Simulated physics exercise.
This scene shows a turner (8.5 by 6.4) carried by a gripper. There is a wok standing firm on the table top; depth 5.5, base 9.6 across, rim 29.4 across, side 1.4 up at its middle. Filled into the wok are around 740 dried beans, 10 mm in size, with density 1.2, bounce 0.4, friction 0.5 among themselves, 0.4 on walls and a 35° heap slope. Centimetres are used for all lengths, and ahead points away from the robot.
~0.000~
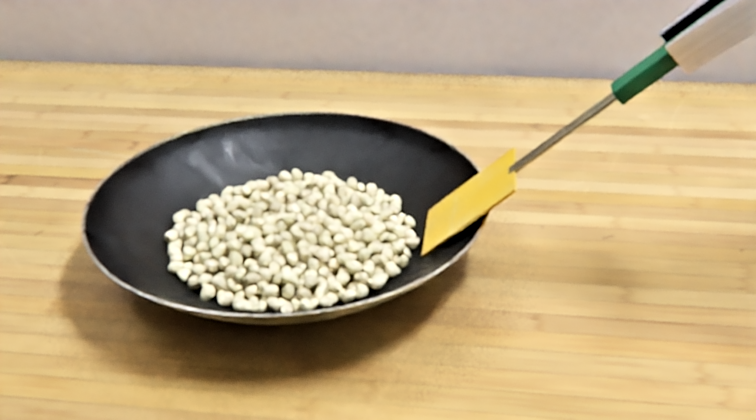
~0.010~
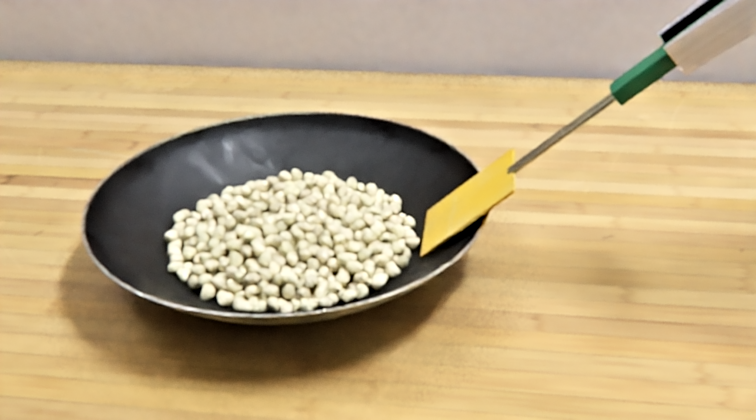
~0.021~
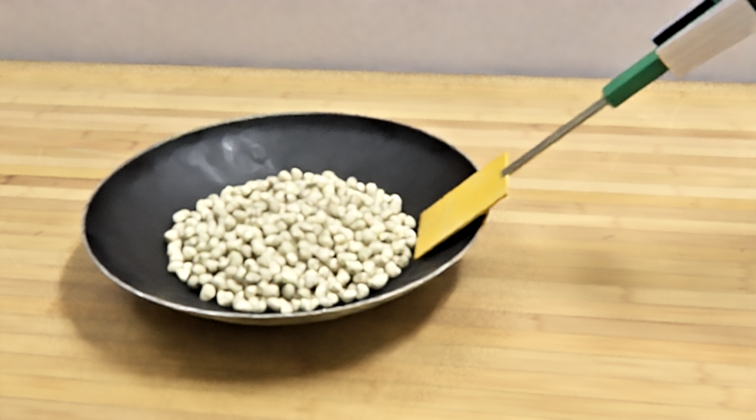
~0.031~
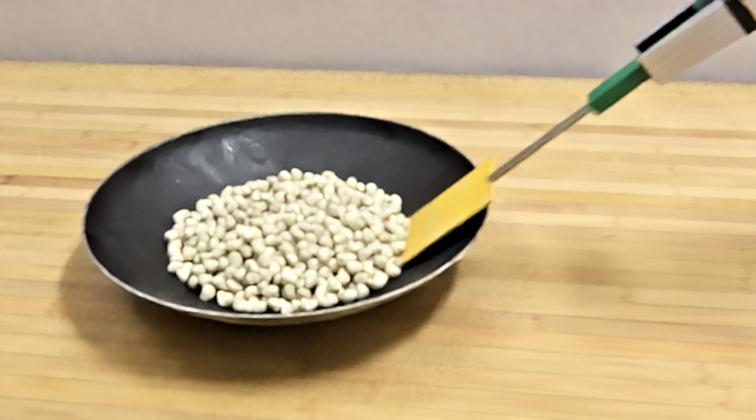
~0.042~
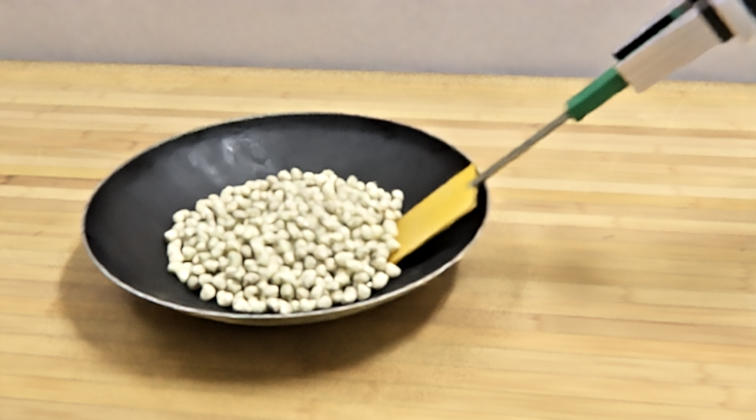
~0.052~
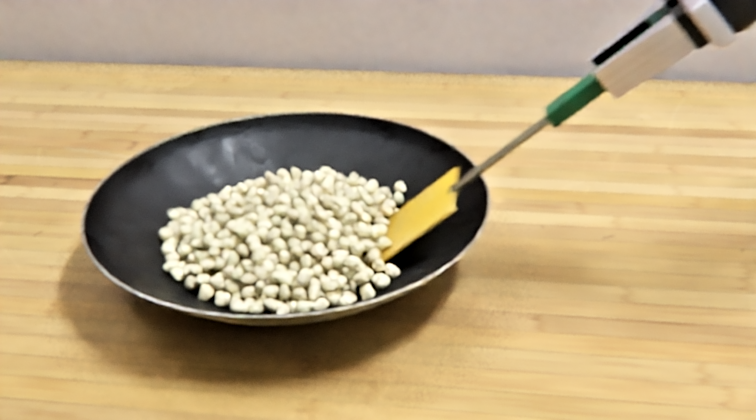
A yellow turner held by a gripper rests at the right side of a black wok of pale dried beans on a wooden table top, barely moving at first. It then slides a short way left and slightly down into the wok, pressing against the beans and nudging the pile's right edge leftward.
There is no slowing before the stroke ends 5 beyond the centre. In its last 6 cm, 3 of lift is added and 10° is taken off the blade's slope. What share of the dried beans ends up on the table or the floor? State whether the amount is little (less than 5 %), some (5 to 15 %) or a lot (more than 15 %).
The amount is some, 5 to 15 %.
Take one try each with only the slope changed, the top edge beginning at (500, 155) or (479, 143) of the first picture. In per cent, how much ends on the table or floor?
About 10 and 10 per cent.
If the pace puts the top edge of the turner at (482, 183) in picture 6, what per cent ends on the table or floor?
Roughly 0 per cent.
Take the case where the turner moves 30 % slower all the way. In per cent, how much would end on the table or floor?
In that case some 0 per cent.
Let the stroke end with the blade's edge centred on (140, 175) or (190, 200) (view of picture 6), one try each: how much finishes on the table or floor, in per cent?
First try roughly 30 percent, second roughly 20 percent.
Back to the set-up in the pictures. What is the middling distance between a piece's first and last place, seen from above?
Somewhere about 4 centimetres, I'd say.
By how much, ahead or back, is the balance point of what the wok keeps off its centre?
I'd say it's roughly 4.5 cm toward the front.
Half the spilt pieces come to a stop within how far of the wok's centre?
I reckon close to 28 centimetres.
By 0.08 s, sloping 43°, highest piece 6 above the table; 741 in the wok.
By 0.10 s, sloping 40°, highest piece 8 above the table; 740 in the wok, 1 on the blade or in flight.
By 0.32 s, sloping 33°, highest piece 7 above the table; 690 in the wok, 36 on the table or floor, 15 on the blade or in flight.
By 1.37 s, sloping 33°, highest piece 6 above the table; 686 in the wok, 55 on the table or floor.
Final count, 686 in the wok, 55 on the table or floor. That is 7 % on the table or floor.
